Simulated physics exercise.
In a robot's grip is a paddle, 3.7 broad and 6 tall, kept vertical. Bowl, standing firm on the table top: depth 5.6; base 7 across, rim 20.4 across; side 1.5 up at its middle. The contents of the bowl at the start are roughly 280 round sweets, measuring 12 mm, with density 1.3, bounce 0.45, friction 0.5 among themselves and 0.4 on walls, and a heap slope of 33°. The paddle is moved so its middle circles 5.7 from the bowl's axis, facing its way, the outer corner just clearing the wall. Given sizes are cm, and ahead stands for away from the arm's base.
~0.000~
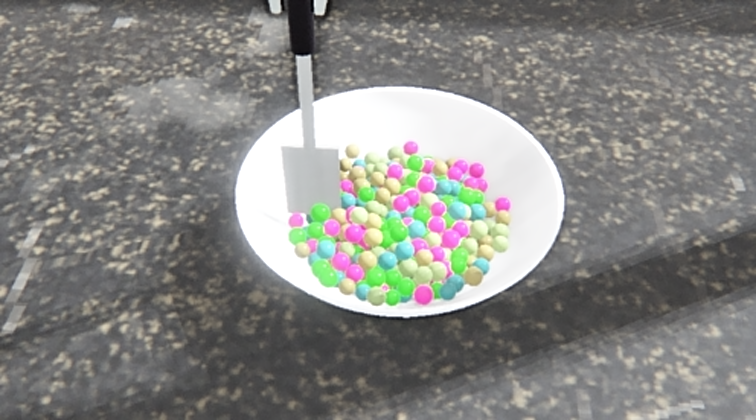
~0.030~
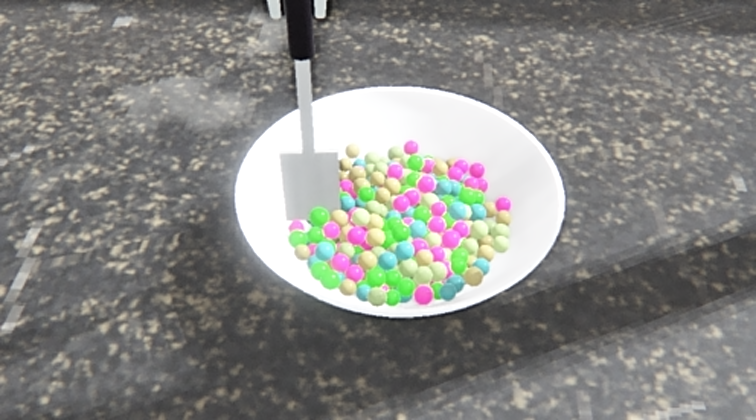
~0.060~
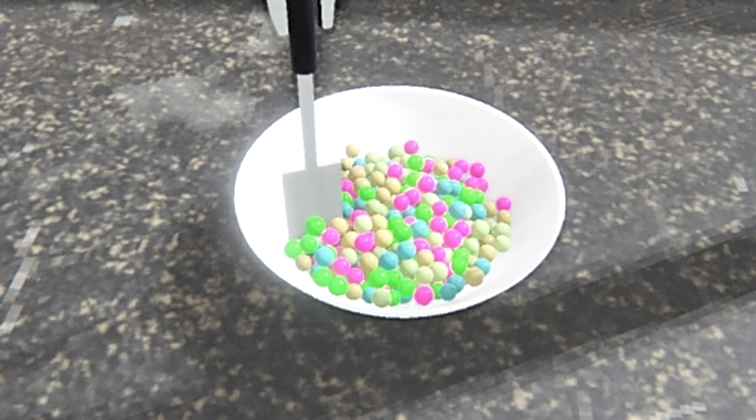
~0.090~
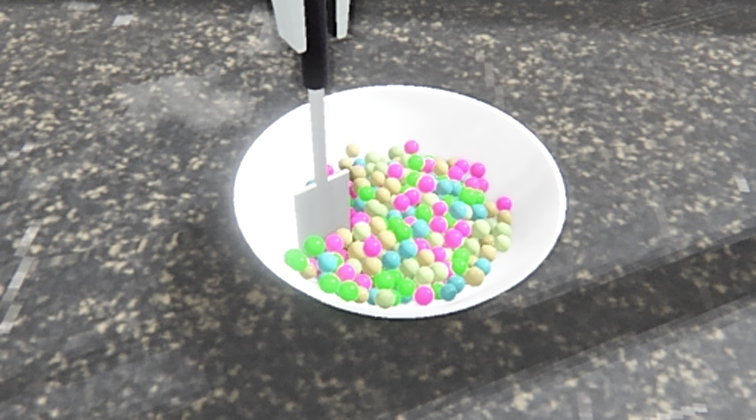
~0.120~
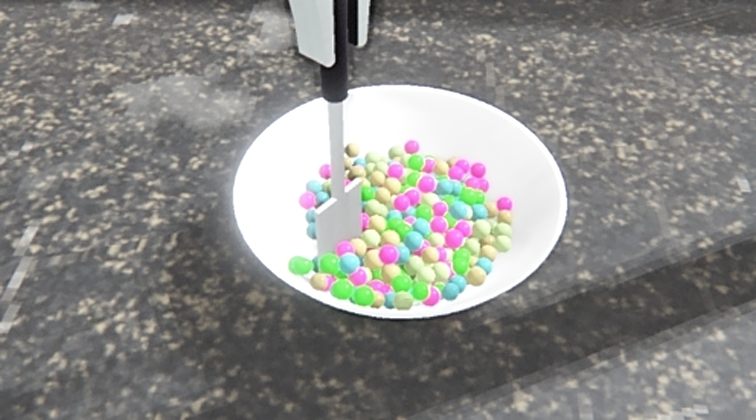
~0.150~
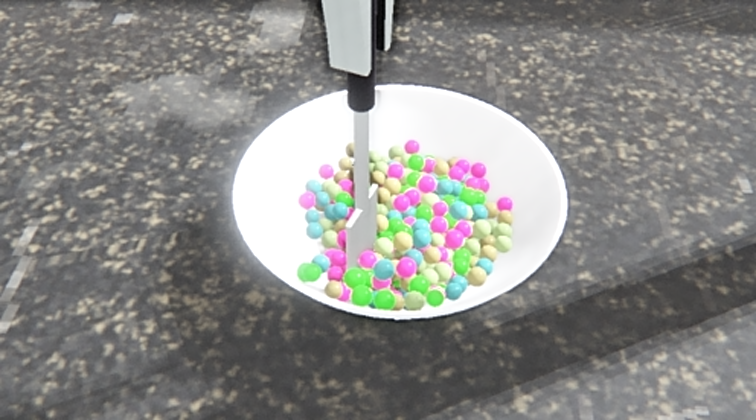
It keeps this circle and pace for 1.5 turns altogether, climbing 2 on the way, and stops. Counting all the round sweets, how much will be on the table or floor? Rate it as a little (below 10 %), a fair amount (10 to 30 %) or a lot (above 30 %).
A little.
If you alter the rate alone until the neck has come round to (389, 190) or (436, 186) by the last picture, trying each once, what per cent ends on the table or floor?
Near 10 per cent for the first, near 15 per cent for the second.
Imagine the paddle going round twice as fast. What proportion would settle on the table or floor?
It would be near 20 per cent.
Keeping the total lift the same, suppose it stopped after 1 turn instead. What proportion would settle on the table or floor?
0 %.
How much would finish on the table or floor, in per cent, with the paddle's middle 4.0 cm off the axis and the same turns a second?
Around 0 in a hundred.
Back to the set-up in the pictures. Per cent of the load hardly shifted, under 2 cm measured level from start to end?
Around 65 per cent.
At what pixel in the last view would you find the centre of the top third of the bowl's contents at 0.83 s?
I'd say about (388, 201).
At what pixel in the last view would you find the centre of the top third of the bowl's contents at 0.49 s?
(407, 167), roughly.
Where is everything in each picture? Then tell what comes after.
The paddle neck at (308, 127), 0° round; upper third of the load around (400, 212), from x 295 to 505, top at y 150; 284 in the bowl, in the first frame.
The paddle neck at (307, 132), 6° round; upper third of the load around (399, 212), from x 295 to 505, top at y 150, in the second frame.
The paddle neck at (310, 147), 22° round; upper third of the load around (397, 213), from x 295 to 505, top at y 150, in the third frame.
The paddle neck at (320, 162), 38° round; upper third of the load around (395, 220), from x 295 to 505, top at y 150, in the fourth frame.
The paddle neck at (338, 176), 54° round; upper third of the load around (400, 226), from x 295 to 505, top at y 150, in the fifth frame.
The paddle neck at (362, 185), 70° round; upper third of the load around (407, 226), from x 305 to 505, top at y 145; 284 in the bowl, in the sixth frame.
After 0.49 s, 254° round, highest piece 7 above the table; 277 in the bowl, 6 on the table or floor, 1 in flight or on the tool.
After 0.83 s, 77° round, highest piece 5 above the table; 276 in the bowl, 8 on the table or floor.
After 1.20 s, 180° round, highest piece 5 above the table; 276 in the bowl, 8 on the table or floor.
After 1.90 s, 180° round, highest piece 4 above the table; 276 in the bowl, 8 on the table or floor.
In the end, 276 in the bowl, 8 on the table or floor. That is 3 % on the table or floor.
